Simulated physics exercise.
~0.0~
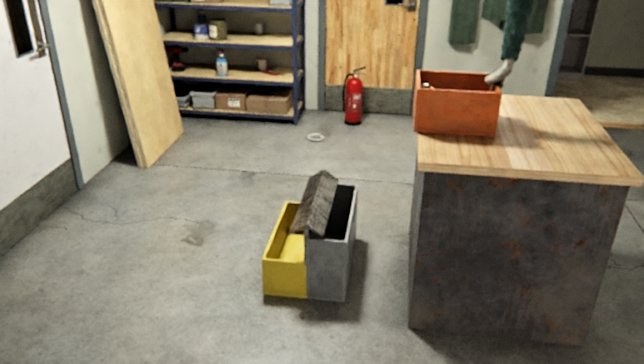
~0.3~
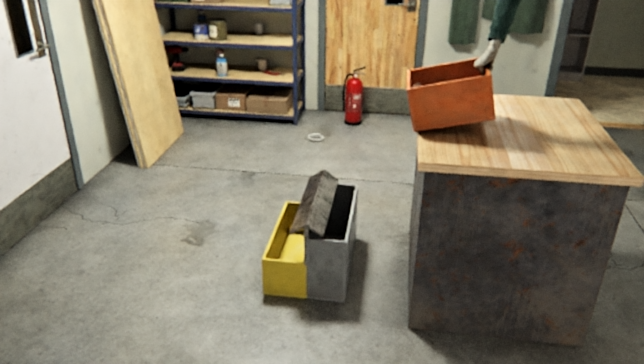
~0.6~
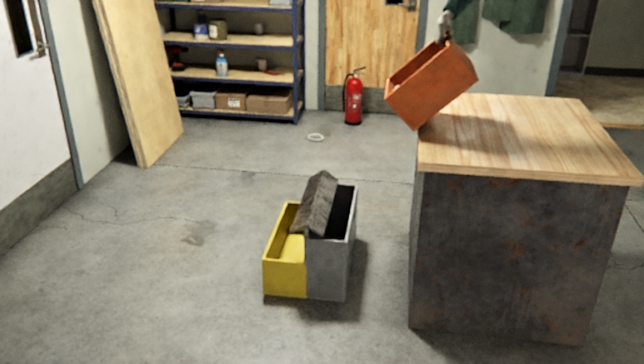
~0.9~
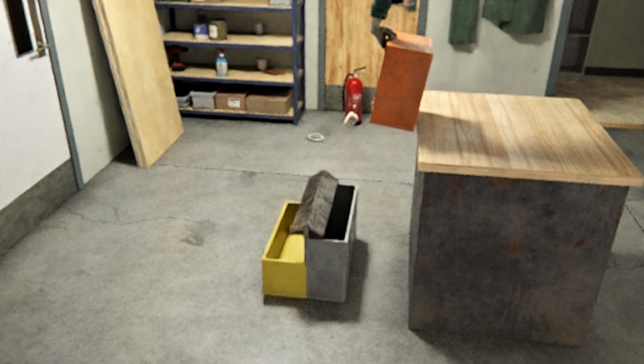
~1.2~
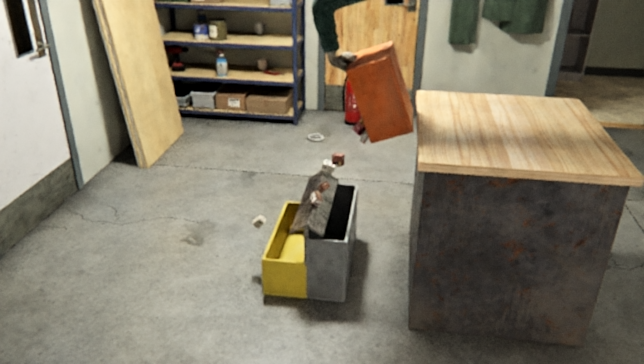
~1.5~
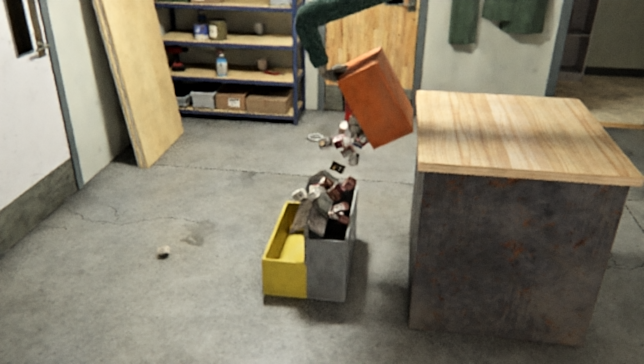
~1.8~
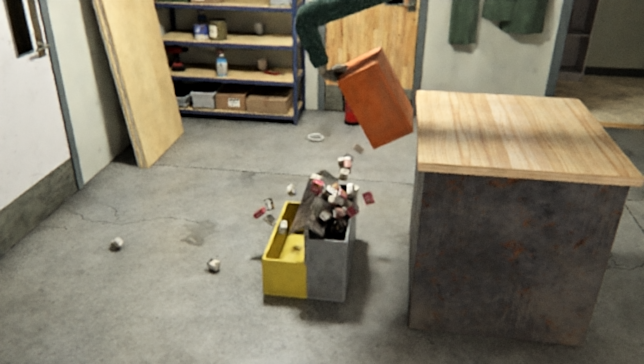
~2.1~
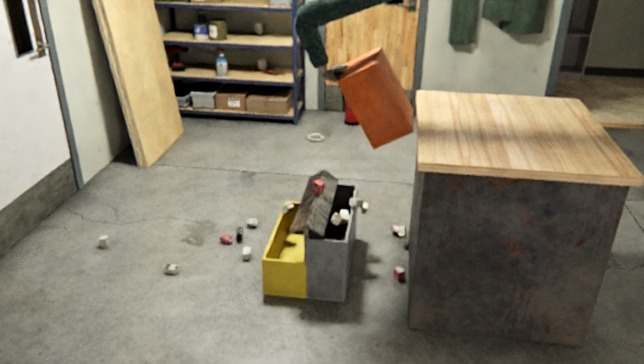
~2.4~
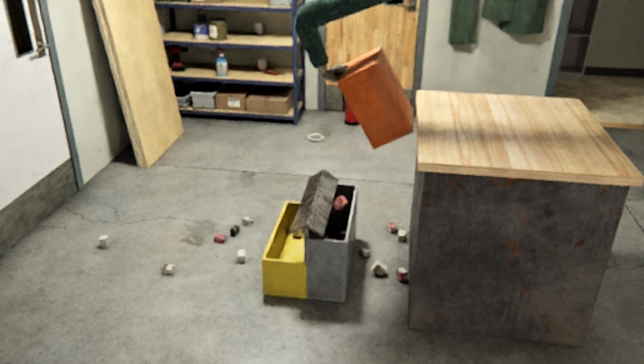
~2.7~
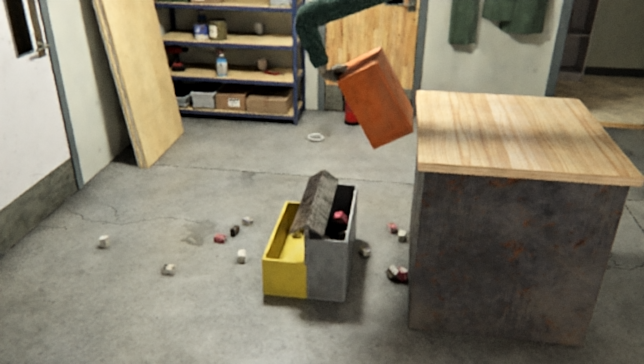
A green-sleeved arm tipped an orange box off the end of a bench, spilling small cartons onto a roof-shaped splitter over grey and yellow boxes; most dropped into the grey one, while others scattered and settled on the floor on both sides.
